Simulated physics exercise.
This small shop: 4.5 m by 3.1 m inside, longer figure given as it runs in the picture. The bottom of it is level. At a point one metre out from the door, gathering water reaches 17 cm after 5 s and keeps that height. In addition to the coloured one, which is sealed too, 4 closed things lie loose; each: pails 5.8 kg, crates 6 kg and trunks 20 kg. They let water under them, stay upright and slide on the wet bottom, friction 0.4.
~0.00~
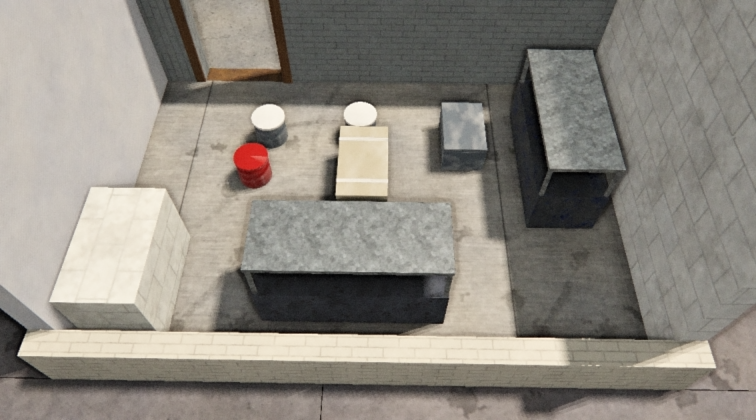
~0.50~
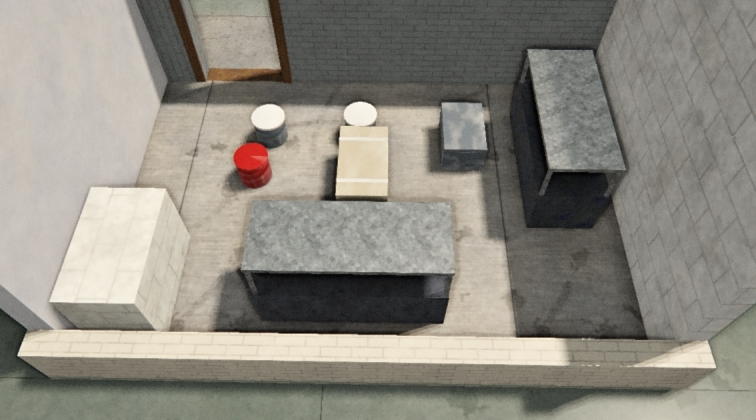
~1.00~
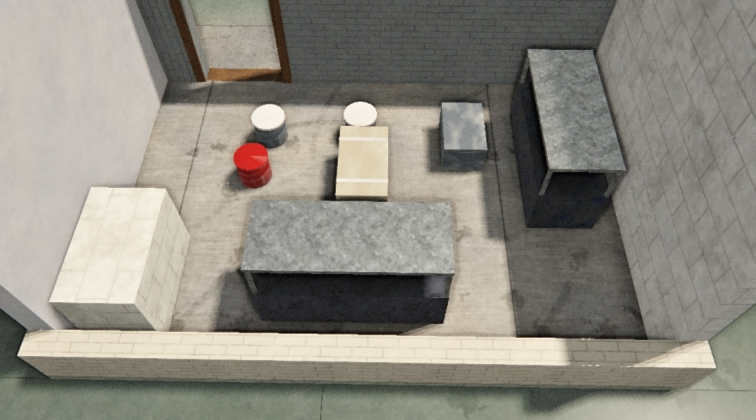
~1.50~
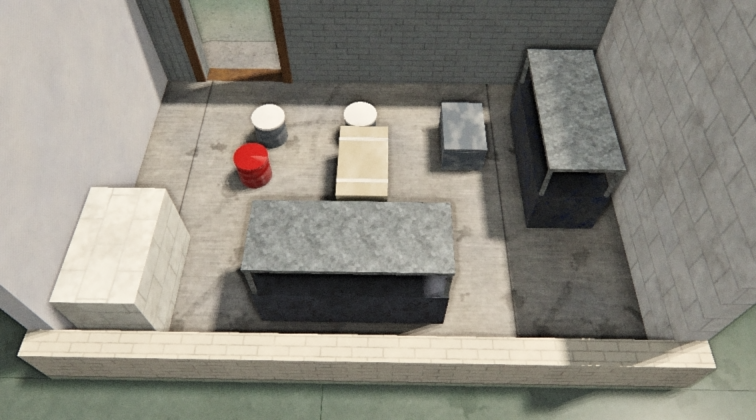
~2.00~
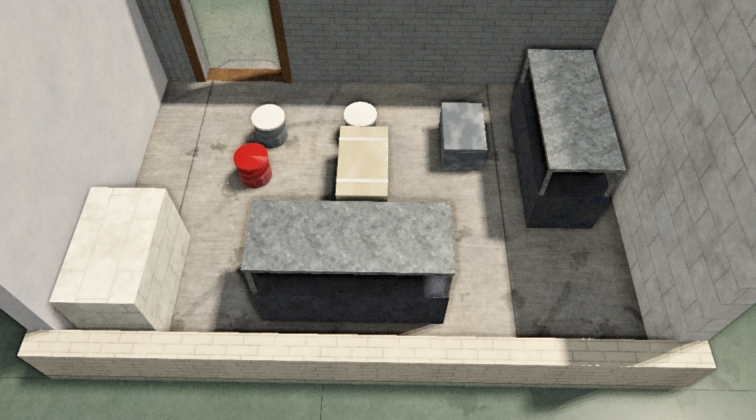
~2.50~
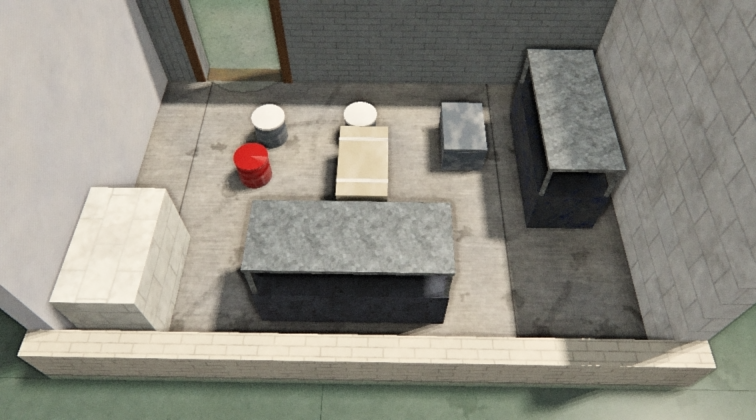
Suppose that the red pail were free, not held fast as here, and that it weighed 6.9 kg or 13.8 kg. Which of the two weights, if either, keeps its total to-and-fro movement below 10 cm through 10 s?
I'd say it needs the heavier one.
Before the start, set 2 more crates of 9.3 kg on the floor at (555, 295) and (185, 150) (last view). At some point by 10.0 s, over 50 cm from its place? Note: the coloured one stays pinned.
Note, in sequence: Not exceeded, exceeded.
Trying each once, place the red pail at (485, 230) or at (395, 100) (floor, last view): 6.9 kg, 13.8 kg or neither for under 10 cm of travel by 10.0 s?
Log: Try 1 the lighter pick works; try 2 the lighter pick works.
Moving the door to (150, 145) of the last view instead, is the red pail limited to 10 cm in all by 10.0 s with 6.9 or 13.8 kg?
For that position, the bigger mass alone succeeds.
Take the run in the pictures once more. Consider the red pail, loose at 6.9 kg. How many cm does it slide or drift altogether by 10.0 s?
It covers about 120 cm altogether.
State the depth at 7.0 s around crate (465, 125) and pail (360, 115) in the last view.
Around 1 cm and 3 cm.
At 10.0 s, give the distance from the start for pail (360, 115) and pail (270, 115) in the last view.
In turn: 0 cm, 150 cm.
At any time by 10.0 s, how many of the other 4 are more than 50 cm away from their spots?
By my count, 1.
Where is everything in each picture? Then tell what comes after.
In the first picture, the red pail at (251, 156) rests on the ground; 0.0 m2 under water; 0 of 5 have shifted.
In the second picture, the red pail at (251, 156) rests on the ground; 0.0 m2 under water; 0 of 5 have shifted.
In the third picture, the red pail at (251, 156) rests on the ground; 0.0 m2 under water; 0 of 5 have shifted.
In the fourth picture, the red pail at (251, 156) rests on the ground; water covers 0.0 m2; 0 of 5 have shifted.
In the fifth picture, the red pail at (251, 156), on the bottom; water covers 0.0 m2; 0 of 5 have shifted.
In the sixth picture, the red pail at (251, 156), on the bottom; 0.1 m2 under water; 0 of 5 have shifted.
After 3.5 s the red pail would be 0 cm from its start with 6.9 kg and 0 cm from its start with 13.8 kg; 0 cm of water round it then.
After 4.5 s the red pail would be 0 cm from its start with 6.9 kg and 0 cm from its start with 13.8 kg; 2 cm of water round it then.
After 7.0 s the red pail would be 21 cm from its start with 6.9 kg and 0 cm from its start with 13.8 kg; 5 cm of water round it then.
After 10.0 s the red pail would be 96 cm from its start with 6.9 kg and 0 cm from its start with 13.8 kg; 9 cm of water round it then.
